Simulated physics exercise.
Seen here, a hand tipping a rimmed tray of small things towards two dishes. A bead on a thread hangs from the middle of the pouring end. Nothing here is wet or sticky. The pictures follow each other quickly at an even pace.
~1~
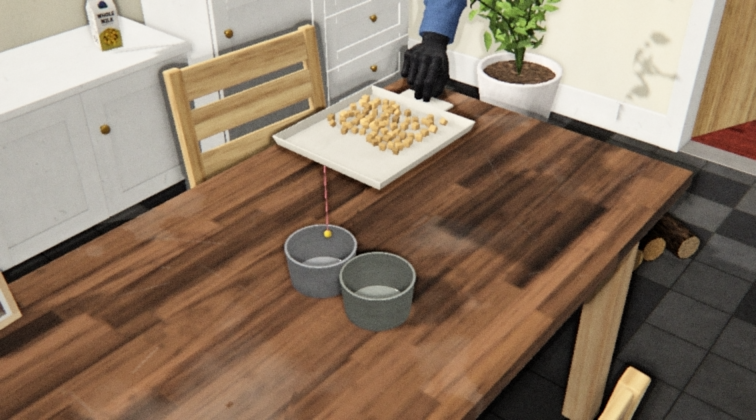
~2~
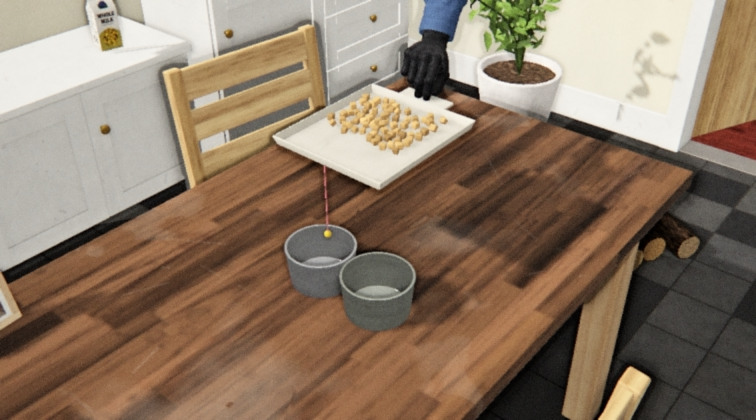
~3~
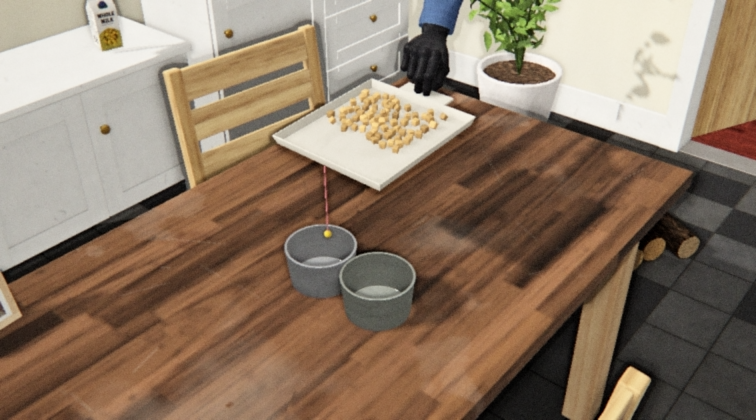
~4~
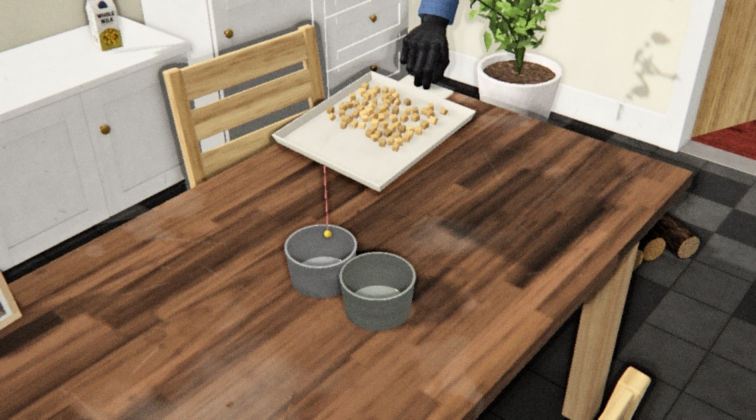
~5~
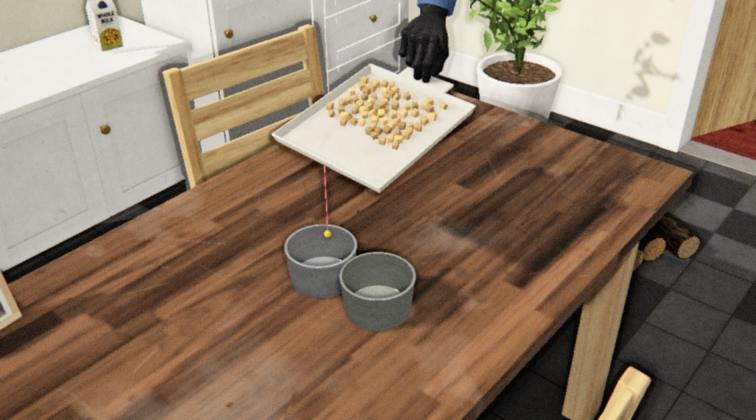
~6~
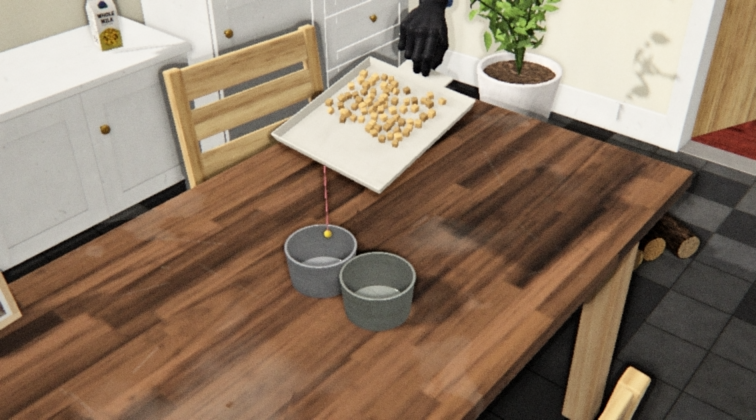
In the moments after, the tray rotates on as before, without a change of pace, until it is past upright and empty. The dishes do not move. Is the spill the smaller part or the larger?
Caught overall: Over half.
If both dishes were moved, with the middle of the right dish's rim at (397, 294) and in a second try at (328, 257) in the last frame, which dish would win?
At the first place the left one, at the second the right dish.
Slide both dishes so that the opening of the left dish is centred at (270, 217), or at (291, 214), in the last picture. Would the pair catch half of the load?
First under half, then not half.
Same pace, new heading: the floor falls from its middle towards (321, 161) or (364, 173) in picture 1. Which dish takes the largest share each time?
First the left-hand dish, then the right one.
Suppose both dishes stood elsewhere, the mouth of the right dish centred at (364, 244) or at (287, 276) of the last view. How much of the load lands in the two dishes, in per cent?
In turn 10 and 10 in a hundred.
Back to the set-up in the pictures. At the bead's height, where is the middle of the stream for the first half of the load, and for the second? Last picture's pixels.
The first part at (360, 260); the rest at (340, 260).
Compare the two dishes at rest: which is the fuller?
Fuller: Right.
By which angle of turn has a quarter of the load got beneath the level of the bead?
At about 95°.
Soon after the last picture, tray tipped steeply; most on the tray; a small part in the right dish; a stray few in the left dish; a small part in the air.
A little later, tray tipped right over; about a third on the tray; about a quarter in the right dish; a stray few in the left dish; a small part outside both; about a third in the air.
Later still, tray tipped past a quarter turn; about two thirds in the right dish; about a quarter in the left dish; a small part outside both.
At rest, tray tipped past a quarter turn; about two thirds in the right dish; about a quarter in the left dish; a small part outside both.
